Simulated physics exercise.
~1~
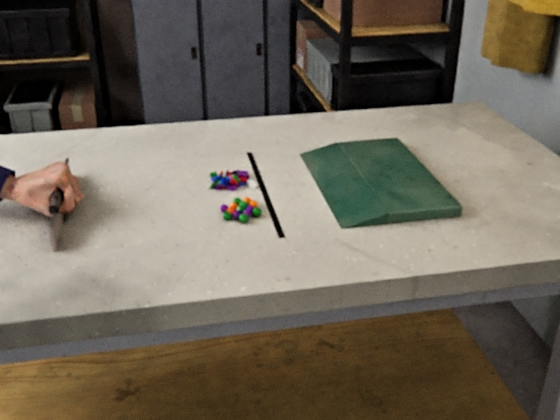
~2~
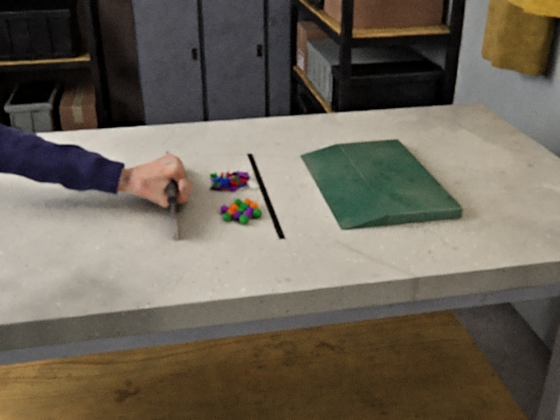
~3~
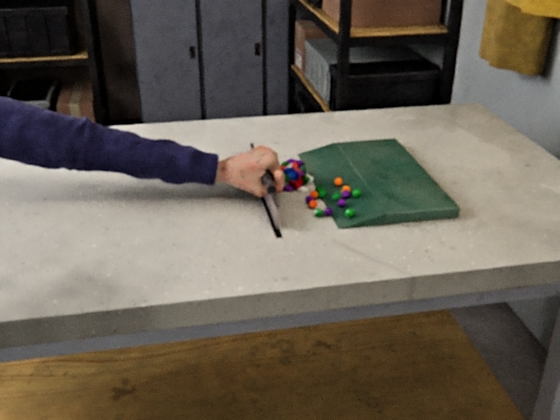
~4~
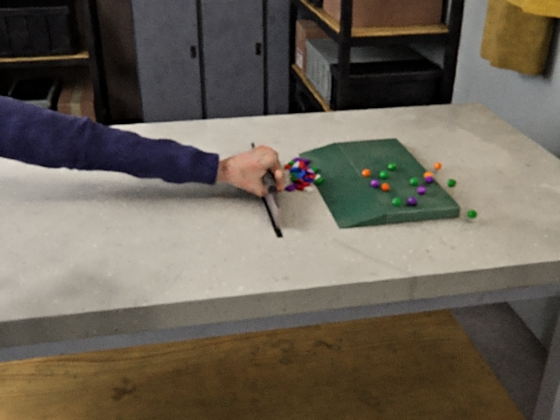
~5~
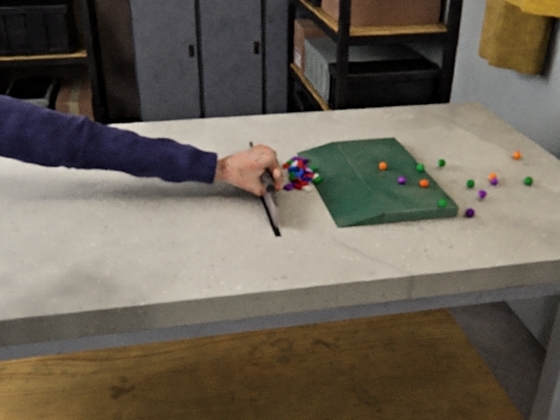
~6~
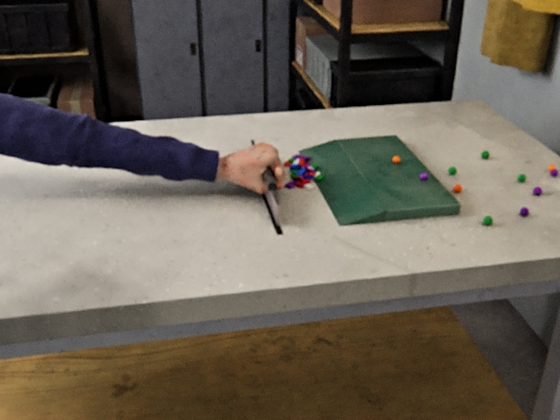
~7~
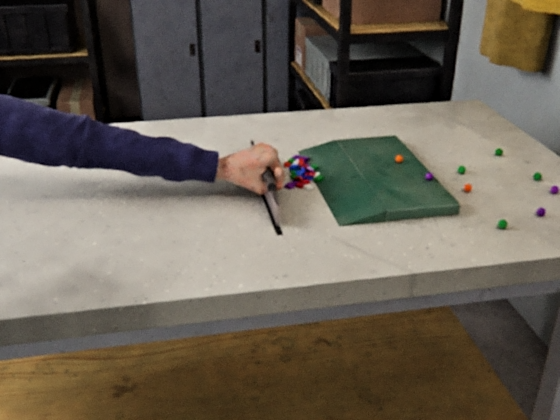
A green ramp-like slab rests on a pale worktop in a workshop with shelves and grey lockers behind, seen from slightly above by a gently swaying camera. Two small clusters of colourful bits lie left of a black tape line, one behind the other. A hand in a dark blue sleeve slides a scraper rightward, pushing both towards the slab, and stops at the tape. The front beads scatter up and across the slab, several rolling onto the table beyond. They settle, a couple still on the green surface, while the back cluster stays bunched by its left edge.
